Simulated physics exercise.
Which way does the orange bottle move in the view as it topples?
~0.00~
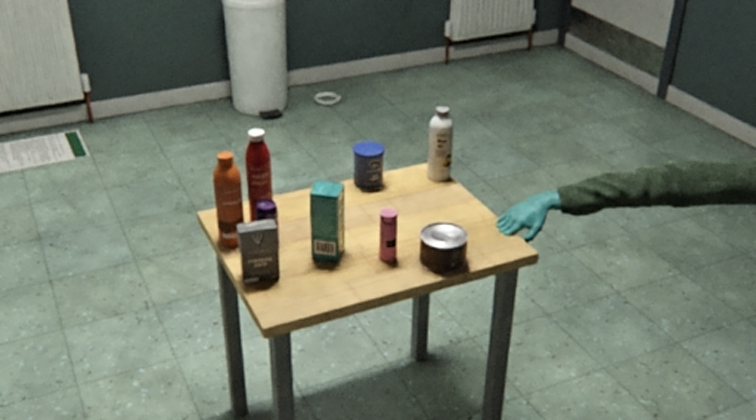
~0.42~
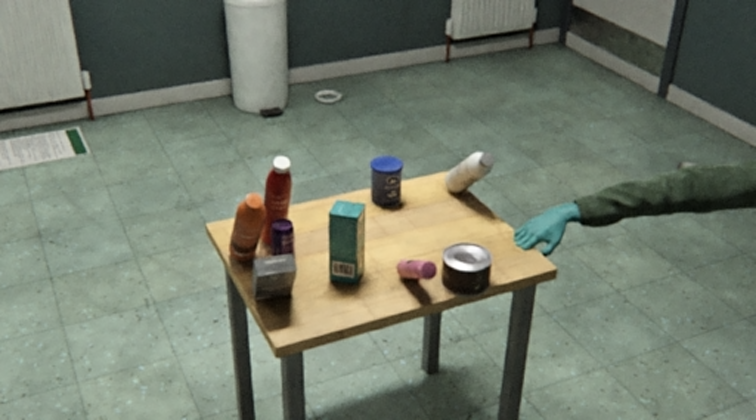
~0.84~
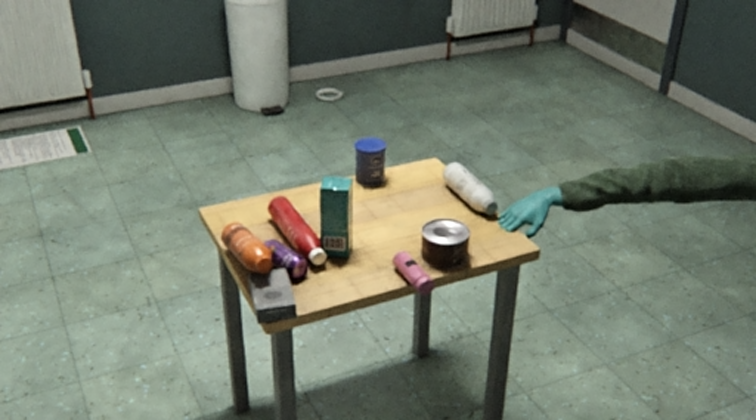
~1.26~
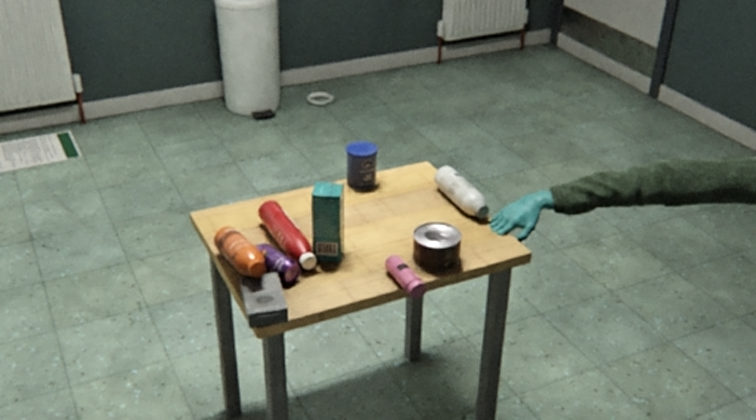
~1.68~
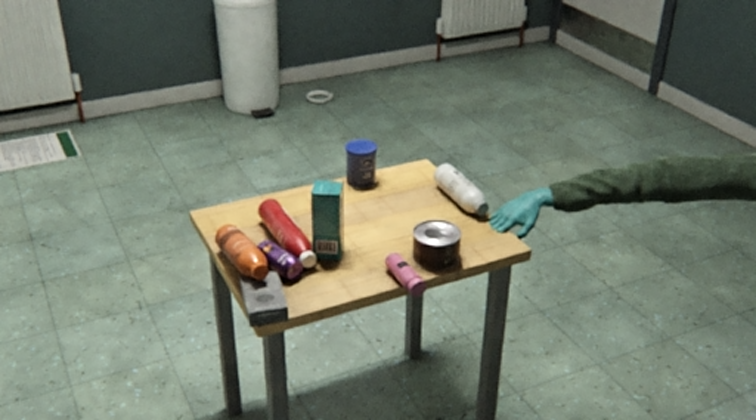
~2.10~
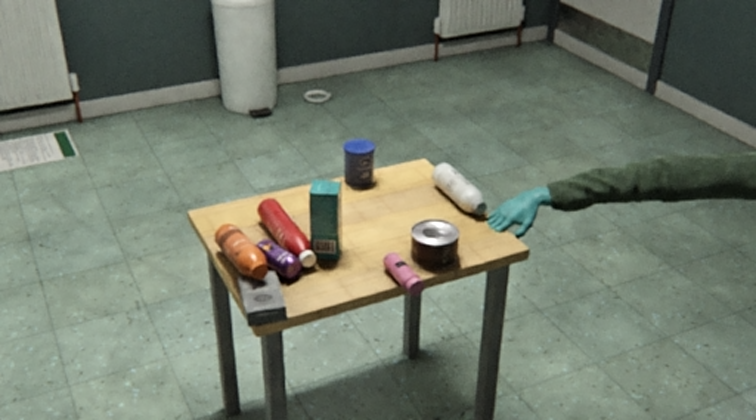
It moves down in the view, tipping over towards the viewer and ending on its side on the table.
Gloved hand jerking a small table forward and back, toppling six containers, while blue tin, turquoise carton and brown tub stay upright.
